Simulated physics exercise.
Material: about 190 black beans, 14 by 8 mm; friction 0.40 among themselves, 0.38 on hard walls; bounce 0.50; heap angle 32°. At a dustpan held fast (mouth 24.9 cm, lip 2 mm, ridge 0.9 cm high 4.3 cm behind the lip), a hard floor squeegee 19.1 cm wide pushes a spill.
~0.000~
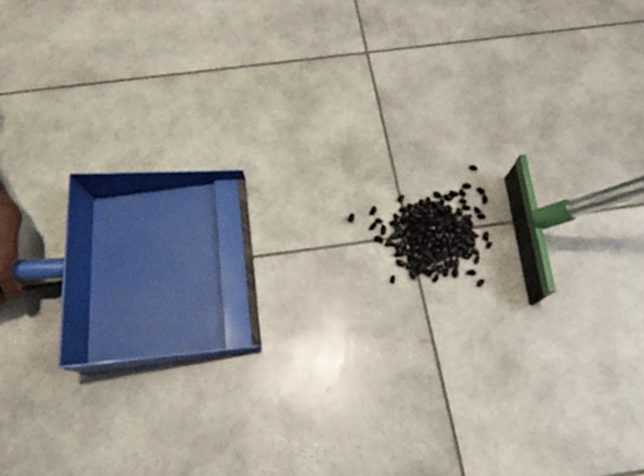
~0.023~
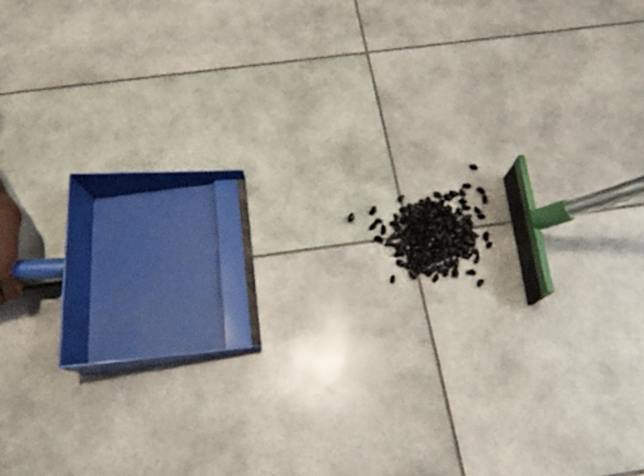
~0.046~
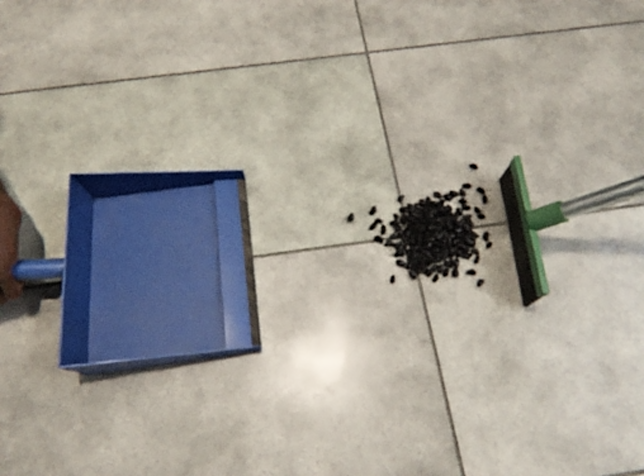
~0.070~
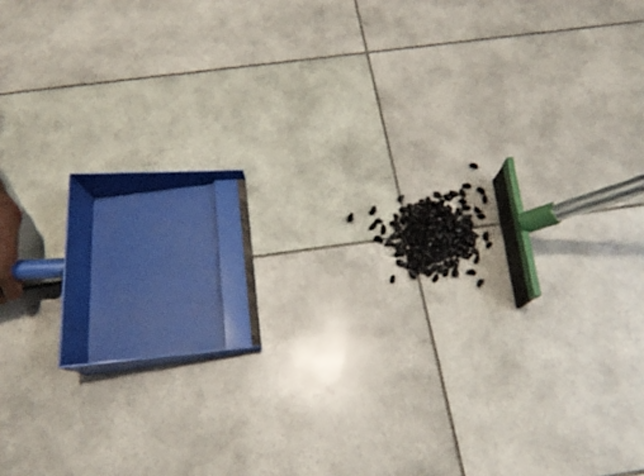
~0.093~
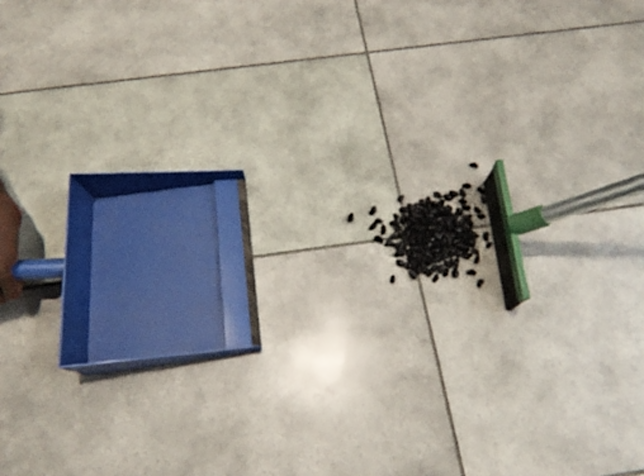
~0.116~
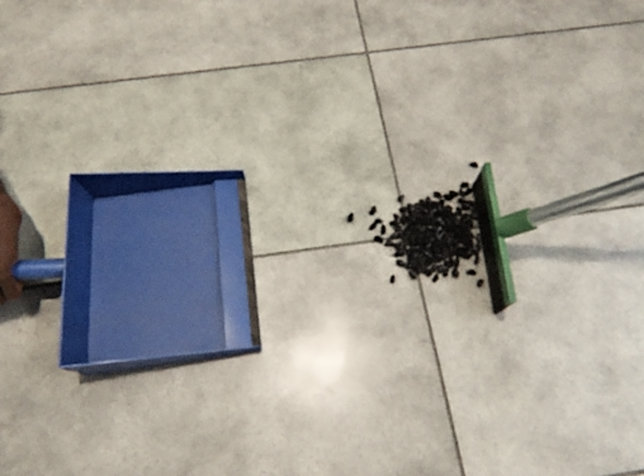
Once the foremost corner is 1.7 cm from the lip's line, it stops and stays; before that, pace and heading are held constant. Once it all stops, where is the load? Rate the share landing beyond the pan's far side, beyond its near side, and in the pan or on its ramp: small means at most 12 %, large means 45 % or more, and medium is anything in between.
Shares: Far side - small; near side - small; pan - medium.
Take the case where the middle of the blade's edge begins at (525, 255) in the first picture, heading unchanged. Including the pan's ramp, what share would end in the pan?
Close to 25 in a hundred.
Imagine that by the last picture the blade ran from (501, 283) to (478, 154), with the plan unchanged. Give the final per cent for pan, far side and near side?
Split: Pan = 40, far = 20, near = 5.
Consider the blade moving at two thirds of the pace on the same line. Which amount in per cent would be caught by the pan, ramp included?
I'd put it at close to 30 per cent.
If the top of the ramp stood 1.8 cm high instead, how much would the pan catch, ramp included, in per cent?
Estimate: About 25 in a hundred.
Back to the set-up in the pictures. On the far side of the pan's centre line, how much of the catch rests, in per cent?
Roughly 20 percent.
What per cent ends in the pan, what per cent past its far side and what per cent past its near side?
So it's far side at 10 percent, near side at 5 percent, and the pan at 35 percent.
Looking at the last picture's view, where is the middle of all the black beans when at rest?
Centre at rest: Approx. (257, 260) px.
Then, at 0.31 s, middle of the blade 17 cm from the lip; 0 % over the lip, far side 0 %, near side 0 %.
Then, at 0.44 s, middle of the blade 7 cm from the lip; 0 % over the lip, far side 5 %, near side 0 %.
After 0.70 s, middle of the blade 3 cm from the lip; 40 % over the lip, far side 5 %, near side 5 %.
At rest (2.0 s), far side 10 %, near side 5 %, pan 35 %, in front of the lip or behind the blade 50 %.
